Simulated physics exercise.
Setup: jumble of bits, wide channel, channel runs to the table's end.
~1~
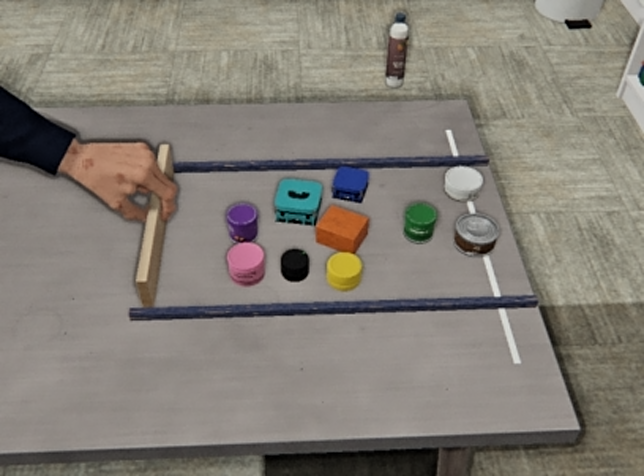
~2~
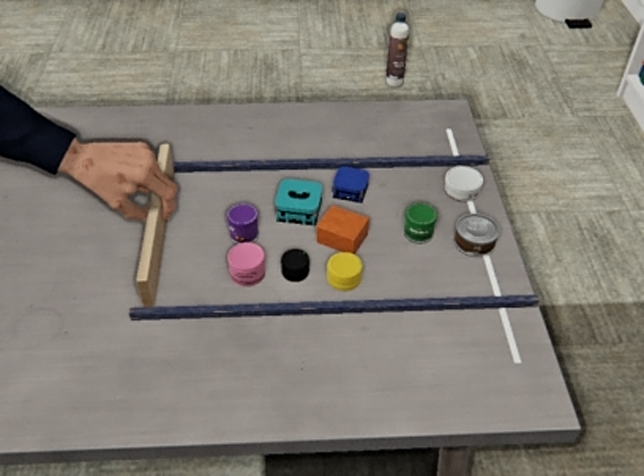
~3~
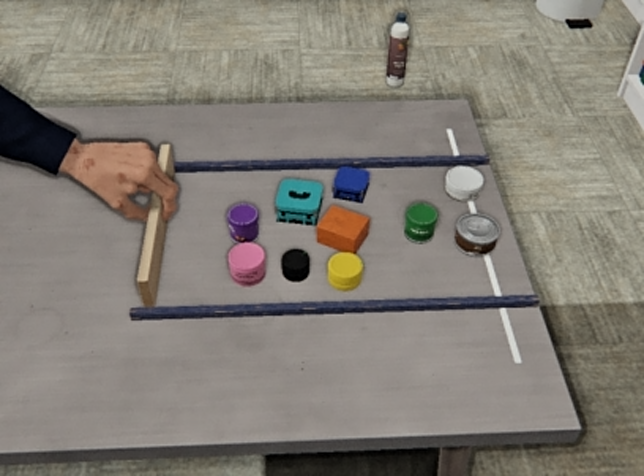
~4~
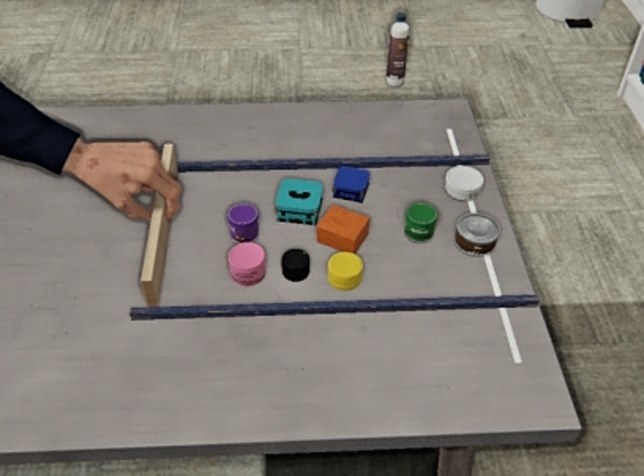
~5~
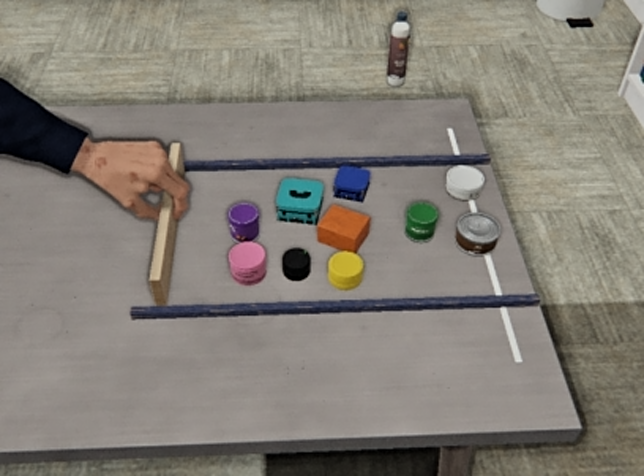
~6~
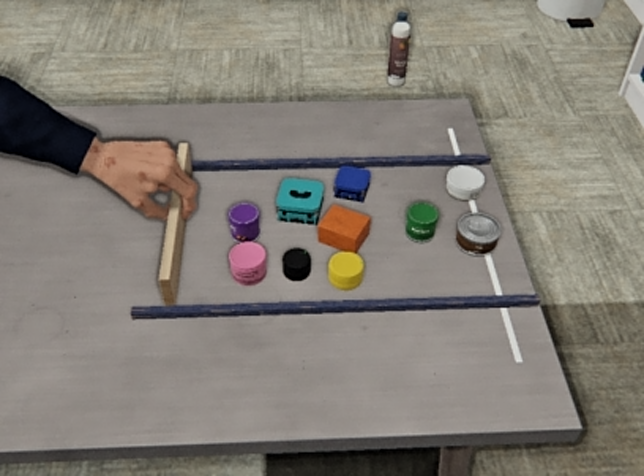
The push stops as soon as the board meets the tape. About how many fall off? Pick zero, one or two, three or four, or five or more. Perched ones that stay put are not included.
Five or more fall off.
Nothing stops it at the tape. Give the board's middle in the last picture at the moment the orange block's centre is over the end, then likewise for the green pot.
(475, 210) and then (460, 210), give or take.
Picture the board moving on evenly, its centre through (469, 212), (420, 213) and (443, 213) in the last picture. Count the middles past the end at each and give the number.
The numbers past the end are 3, 0 and 1.
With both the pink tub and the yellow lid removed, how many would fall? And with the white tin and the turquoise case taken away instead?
Fallen: 3 in the first try, 3 in the other.
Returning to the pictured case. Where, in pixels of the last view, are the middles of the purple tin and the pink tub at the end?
Purple tin at (495, 215), pink tub at (509, 253).
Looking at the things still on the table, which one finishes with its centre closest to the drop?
That is the turquoise case.
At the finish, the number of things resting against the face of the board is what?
Counting them up gives 5.
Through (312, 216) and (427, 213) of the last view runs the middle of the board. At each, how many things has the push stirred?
At the one place 7, at the other 10.
Soon after, none off yet; white tin at rest near (465, 183); brown pot at rest near (478, 234); green pot at rest near (422, 223).
After that, none off yet; white tin at rest near (465, 183); brown pot at rest near (478, 234); green pot displaced about its own width near (442, 222).
And then, none off yet; white tin displaced a little near (477, 183); brown pot displaced about its own width near (518, 244); green pot displaced well along near (508, 212).
In the end, the number that fall off is five or more; gone, black lid, orange block, green pot, brown pot and white tin.
